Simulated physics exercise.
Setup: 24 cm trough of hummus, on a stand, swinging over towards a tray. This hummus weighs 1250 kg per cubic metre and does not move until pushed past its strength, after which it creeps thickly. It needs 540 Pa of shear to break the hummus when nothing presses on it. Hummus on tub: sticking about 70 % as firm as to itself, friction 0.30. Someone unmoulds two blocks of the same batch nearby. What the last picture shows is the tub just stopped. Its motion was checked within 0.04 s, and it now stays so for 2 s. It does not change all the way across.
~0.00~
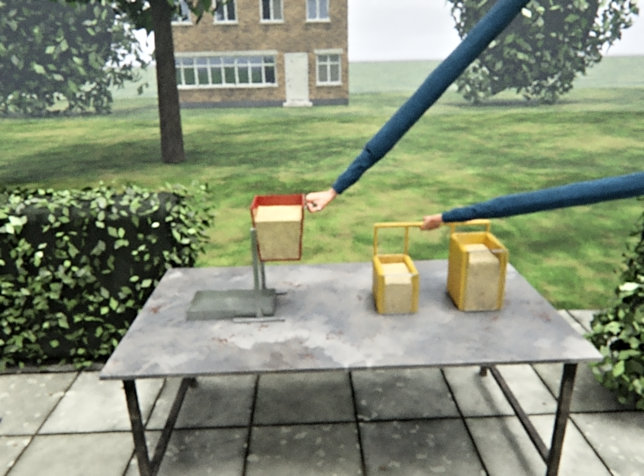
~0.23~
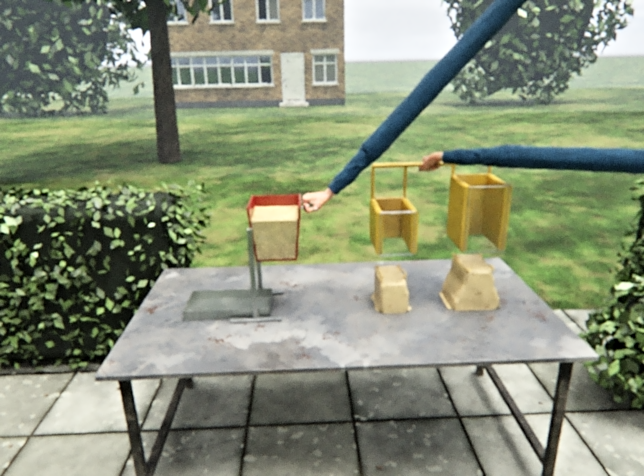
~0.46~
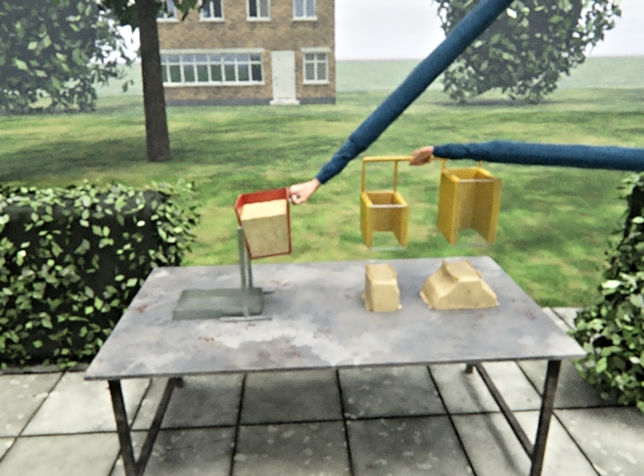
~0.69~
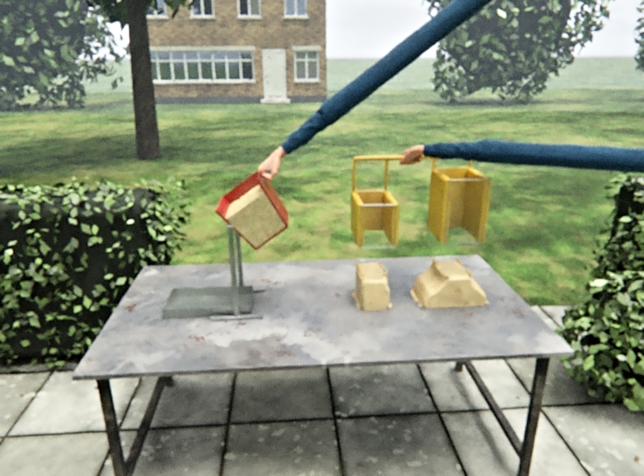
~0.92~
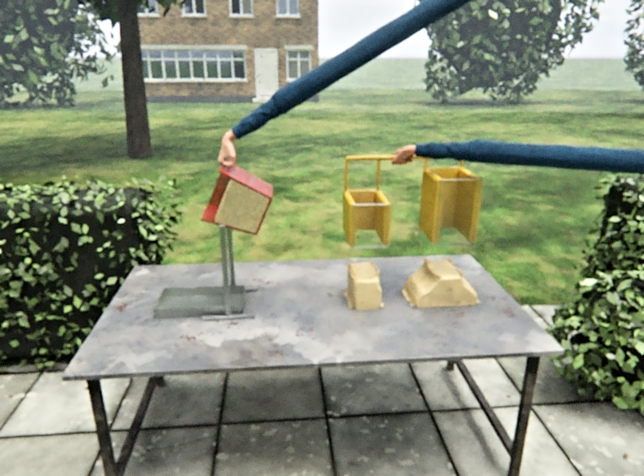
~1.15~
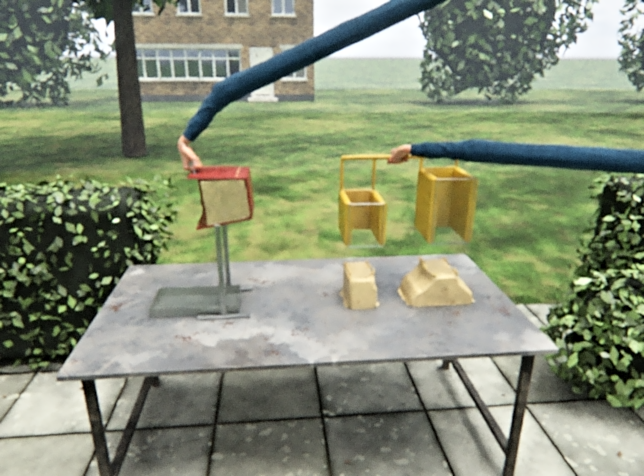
On a garden table, one hand holds a red tub of beige paste on a stand while another lifts two yellow moulds off two blocks. The taller block slumps and widens, the smaller barely changes, and the red tub is turned leftward onto its side, paste still inside.
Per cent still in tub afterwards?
Approx. 56 %.
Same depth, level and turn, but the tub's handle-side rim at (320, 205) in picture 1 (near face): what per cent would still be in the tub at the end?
Some 35 percent would still be in the tub at the end.
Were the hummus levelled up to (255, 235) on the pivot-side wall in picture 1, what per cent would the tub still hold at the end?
100 %.
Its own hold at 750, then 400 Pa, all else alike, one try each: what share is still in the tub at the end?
You'd see 100 percent the first time and 45 percent the second.
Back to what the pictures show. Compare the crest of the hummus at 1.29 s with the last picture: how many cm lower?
Roughly 2 cm.
After 1.29 s, the tub is at 94 degrees and holds 100 %.
After 1.46 s, the tub is at 94 degrees and holds 80 %.
After 1.63 s, the tub is at 94 degrees and holds 61 %.
After 1.80 s, the tub is at 94 degrees and holds 56 %.
After 3.15 s, at the end, the tub is at 94 degrees and holds 56 %.
